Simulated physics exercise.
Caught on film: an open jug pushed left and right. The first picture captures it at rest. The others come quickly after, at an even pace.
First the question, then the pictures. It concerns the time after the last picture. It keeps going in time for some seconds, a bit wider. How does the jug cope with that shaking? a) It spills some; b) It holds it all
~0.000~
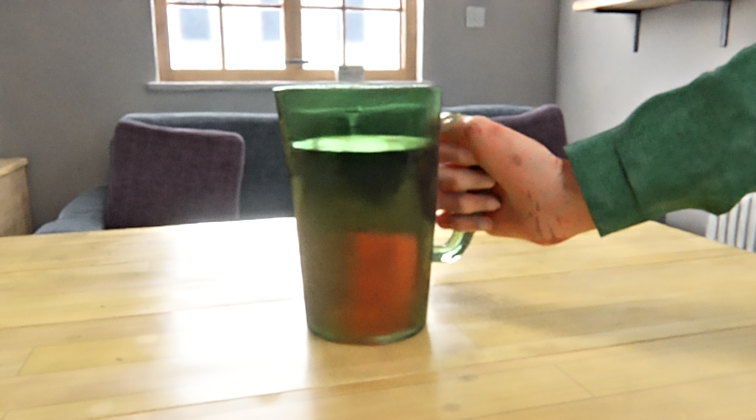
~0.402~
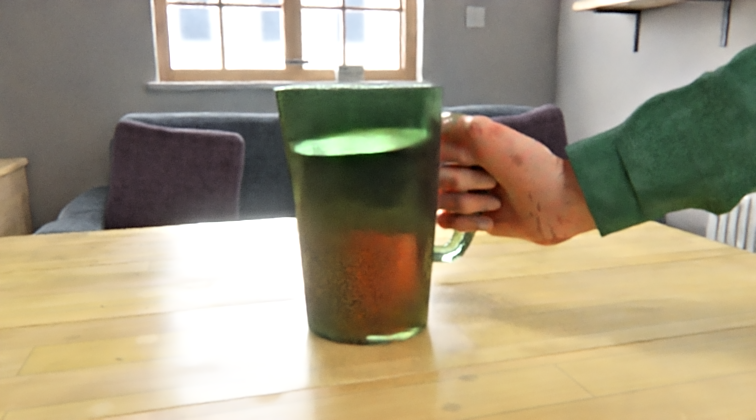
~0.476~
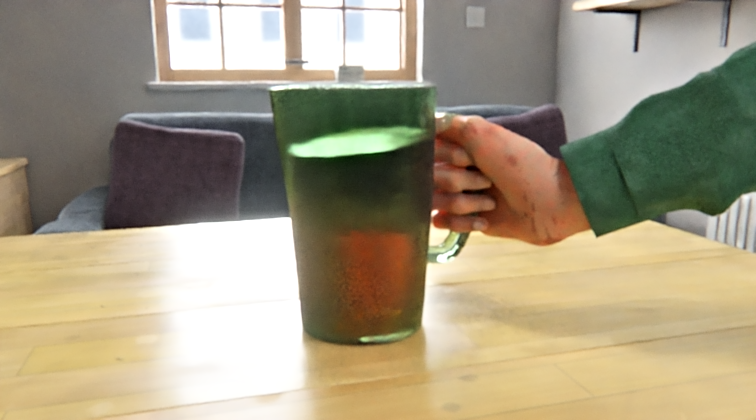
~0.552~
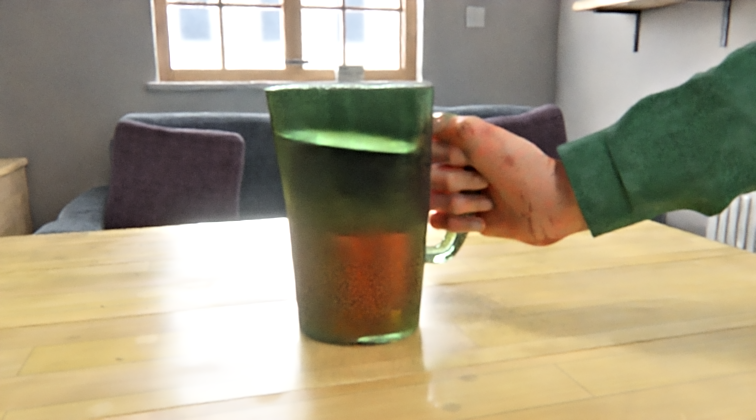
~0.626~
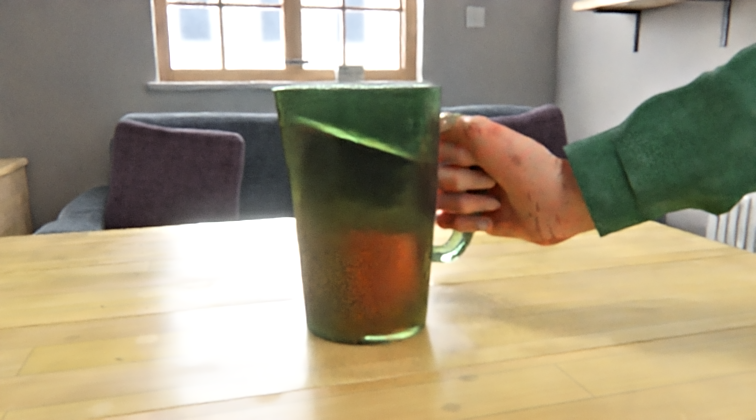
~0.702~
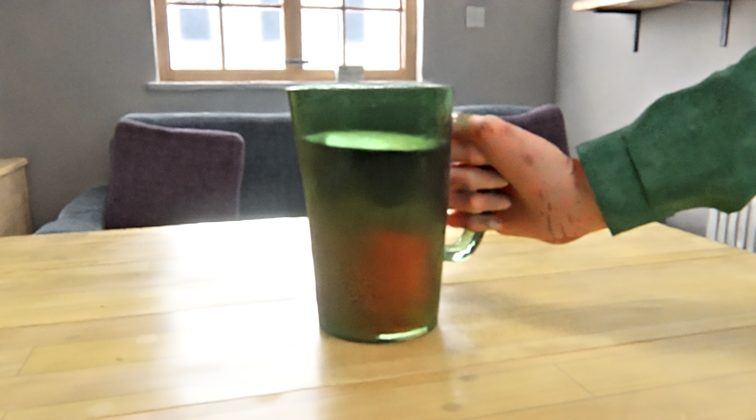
The answer is a.
After 1.0 s, the highest wave so far goes over the rim.
After 5.1 s, the highest wave so far goes over the rim; some is on the top.
